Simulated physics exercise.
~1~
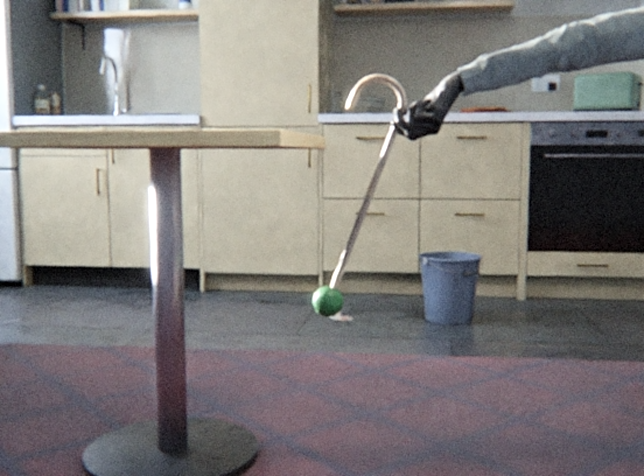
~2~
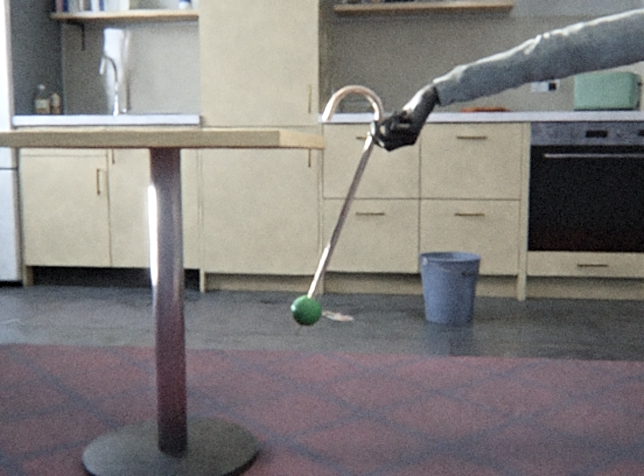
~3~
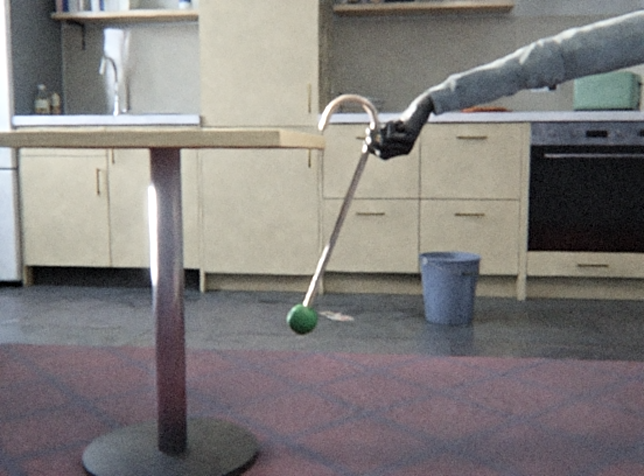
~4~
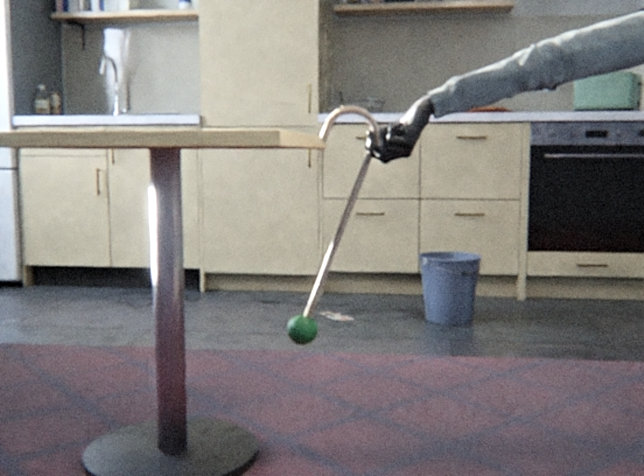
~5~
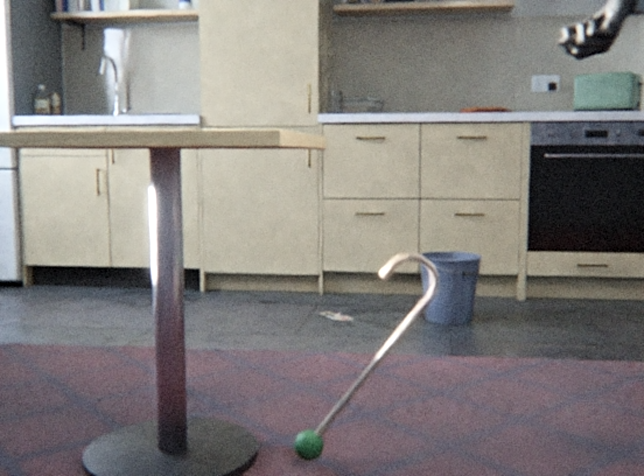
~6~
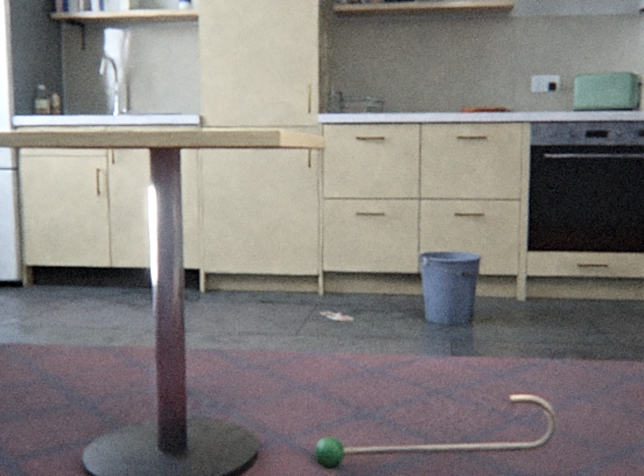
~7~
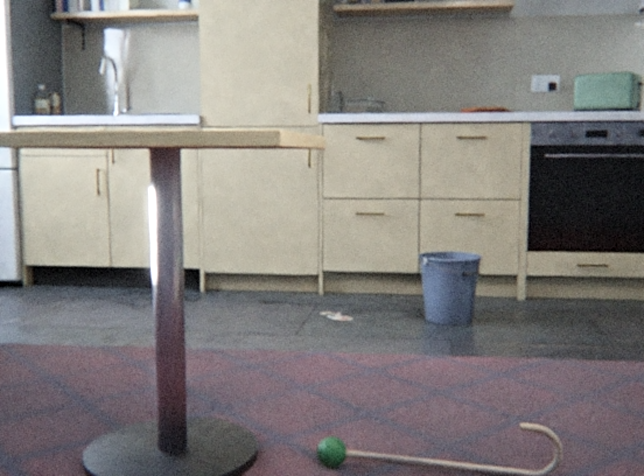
A gray-sleeved arm in a dark glove lowered a hooked, cane-like stick with a green ball at its bottom toward the table's right edge, then let go and drew back; the stick slipped off, toppled to the right and lay on the floor.
